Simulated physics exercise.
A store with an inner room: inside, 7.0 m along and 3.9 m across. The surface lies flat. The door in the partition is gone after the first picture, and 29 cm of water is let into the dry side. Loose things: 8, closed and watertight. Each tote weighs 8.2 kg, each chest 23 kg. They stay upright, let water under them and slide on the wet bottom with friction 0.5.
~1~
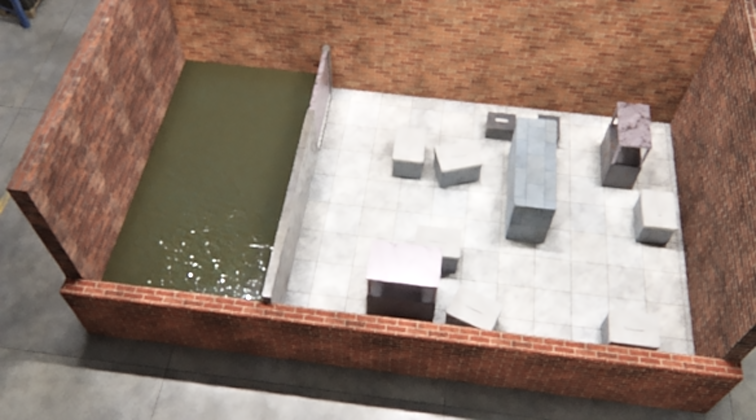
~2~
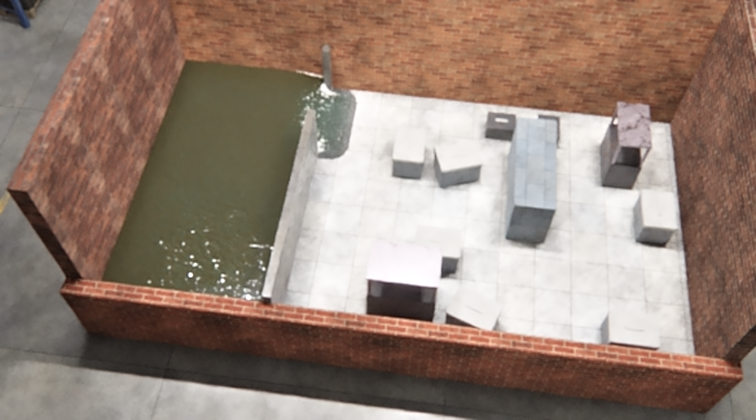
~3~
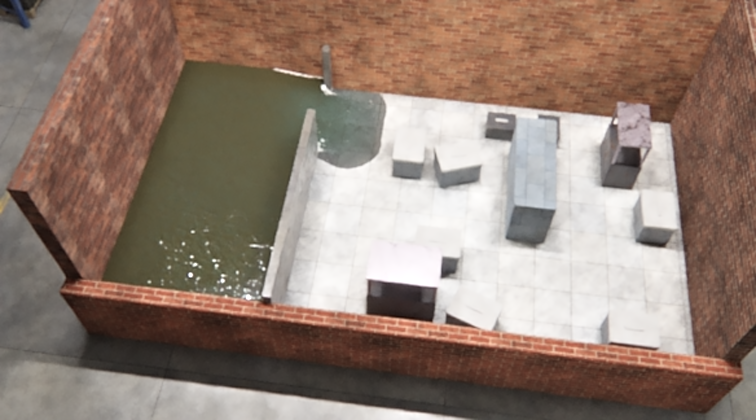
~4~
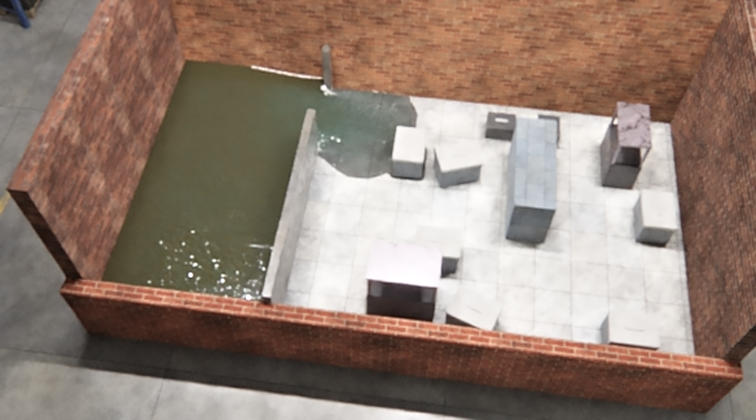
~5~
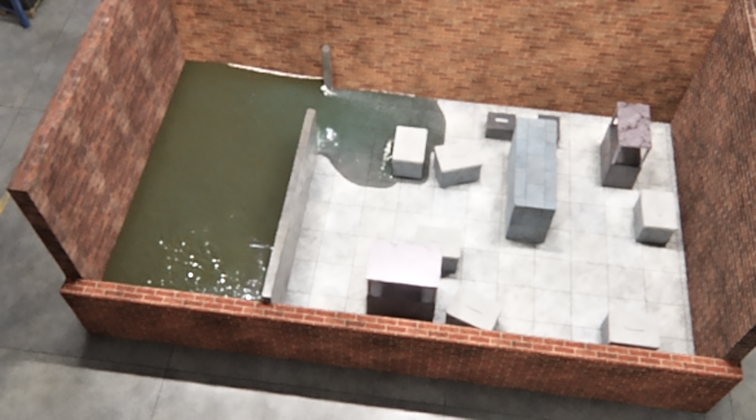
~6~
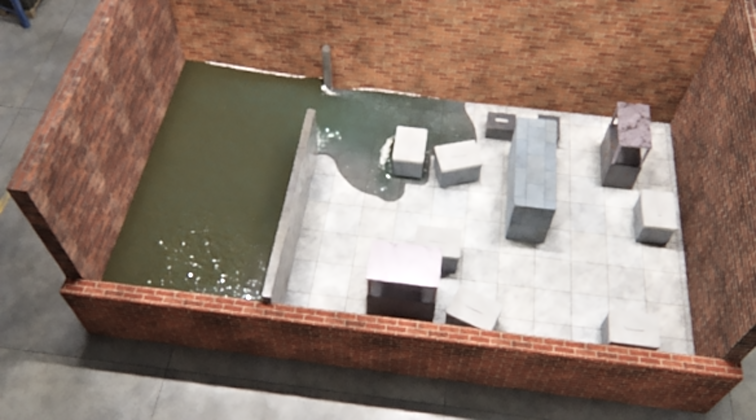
We see a brick-walled enclosure with murky green water on the left; a section of the partition disappears and water spreads rightward across the pale tiled floor, reaching around the nearest blocks, while the scattered objects stay in place.
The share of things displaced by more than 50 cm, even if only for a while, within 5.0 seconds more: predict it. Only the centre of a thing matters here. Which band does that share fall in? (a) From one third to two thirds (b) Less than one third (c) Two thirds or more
b.
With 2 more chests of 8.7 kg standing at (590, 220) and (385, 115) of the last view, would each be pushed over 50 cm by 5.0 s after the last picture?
Going in order, that's too far and then too far.
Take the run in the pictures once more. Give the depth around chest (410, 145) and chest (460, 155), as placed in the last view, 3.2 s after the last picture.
First roughly 7 cm, second roughly 4 cm.
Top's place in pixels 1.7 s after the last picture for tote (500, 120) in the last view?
Position: Approx. (560, 132).
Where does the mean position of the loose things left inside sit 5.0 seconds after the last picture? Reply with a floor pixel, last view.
Close to pixel (519, 238).
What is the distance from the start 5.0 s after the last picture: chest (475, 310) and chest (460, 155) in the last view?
Put simply, 0 cm for the first and 0 cm for the second.
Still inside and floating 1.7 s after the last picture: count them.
It comes to 1 of them.
Then, 0.4 s after the last picture 0 of 8 are over 50 cm from their spots; 0 afloat.
Then, 1.7 s after the last picture 2 of 8 are over 50 cm from their spots; 1 afloat.
Then, 3.2 s after the last picture 2 of 8 are over 50 cm from their spots; 1 afloat.
Then, 5.0 s after the last picture 2 of 8 are over 50 cm from their spots, and 2 have been at some point; 0 afloat.
